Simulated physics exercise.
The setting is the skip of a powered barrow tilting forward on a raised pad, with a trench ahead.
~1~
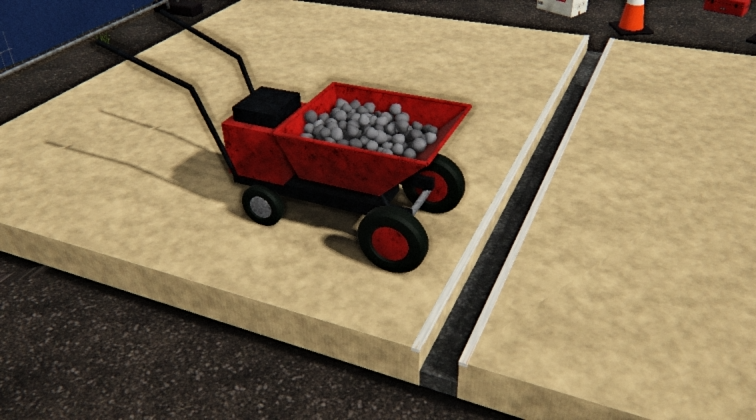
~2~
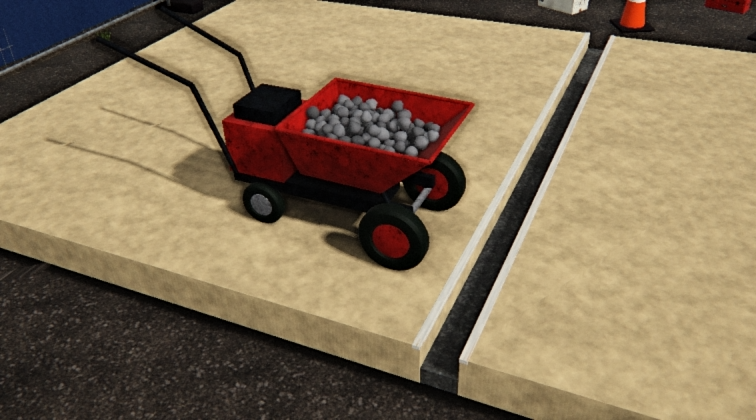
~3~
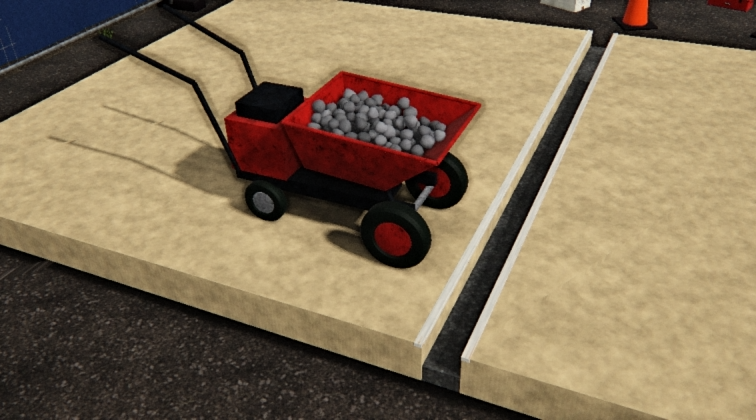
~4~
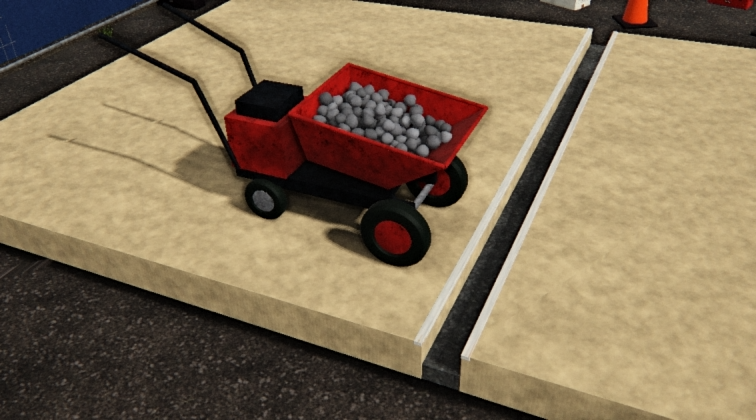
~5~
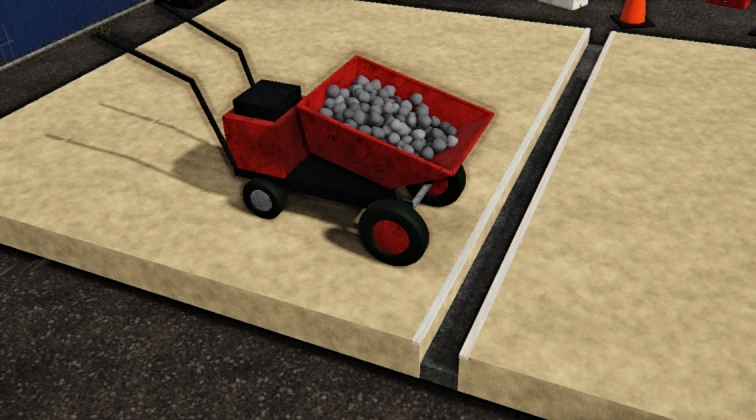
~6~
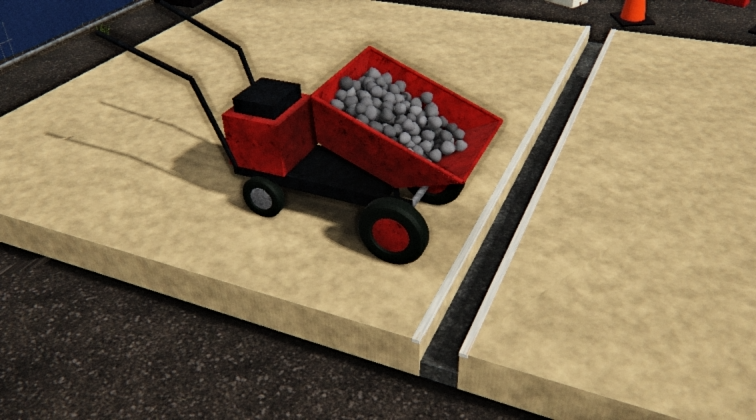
We see a red powered barrow loaded with round grey cobbles standing on a raised tan pad, near a narrow trench to its right. Its skip starts level, then gradually tilts forward, the rear rising as the cobbles ride along.
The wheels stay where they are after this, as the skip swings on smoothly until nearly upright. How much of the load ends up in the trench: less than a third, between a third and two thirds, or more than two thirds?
Smaller than a third.
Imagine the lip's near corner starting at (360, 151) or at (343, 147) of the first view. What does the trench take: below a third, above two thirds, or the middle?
At spot one the answer is between a third and two thirds, and at spot two it is between a third and two thirds.
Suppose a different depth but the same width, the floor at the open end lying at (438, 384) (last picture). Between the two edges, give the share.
It works out to some 0 percent.
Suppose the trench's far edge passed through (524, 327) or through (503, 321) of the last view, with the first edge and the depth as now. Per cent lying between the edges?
Respectively, 60 % and 30 %.
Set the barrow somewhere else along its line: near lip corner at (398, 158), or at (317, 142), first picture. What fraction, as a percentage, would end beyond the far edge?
First position: Some 60 percent; second position: Some 0 percent.
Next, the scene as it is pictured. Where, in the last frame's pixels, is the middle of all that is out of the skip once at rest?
Roughly at pixel (566, 260).
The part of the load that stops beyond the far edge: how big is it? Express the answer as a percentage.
90 %.
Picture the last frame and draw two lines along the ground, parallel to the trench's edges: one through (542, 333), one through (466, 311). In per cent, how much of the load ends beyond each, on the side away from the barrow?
Estimate, first then second: 40 %, 90 %.
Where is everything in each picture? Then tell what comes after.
The first picture shows lip of the skip (427, 164), level; top of the load (352, 125), round cobbles; first edge of the trench (436, 311); far edge (481, 324), the trench under half as wide as the skip, and about as deep as wide.
The second picture shows lip of the skip (429, 163), tipped barely; top of the load (355, 122).
The third picture shows lip of the skip (437, 164), tipped barely; top of the load (351, 118).
The fourth picture shows lip of the skip (445, 167), tipped a little; top of the load (356, 111).
The fifth picture shows lip of the skip (452, 174), tipped clearly; top of the load (353, 104).
The sixth picture shows lip of the skip (462, 182), tipped clearly; top of the load (365, 97); first edge of the trench (436, 302); far edge (481, 315).
Just after the last frame, skip tipped steeply; every one in the skip.
A moment on, skip tipped right over; roughly a third in the skip; roughly two thirds beyond it; just a few falling.
Further on, skip tipped right over; about a tenth in the skip; just a few in or heaped over the trench; the larger part beyond it.
When it is over, skip tipped right over; about a tenth in the skip; just a few in or heaped over the trench; the larger part beyond it.
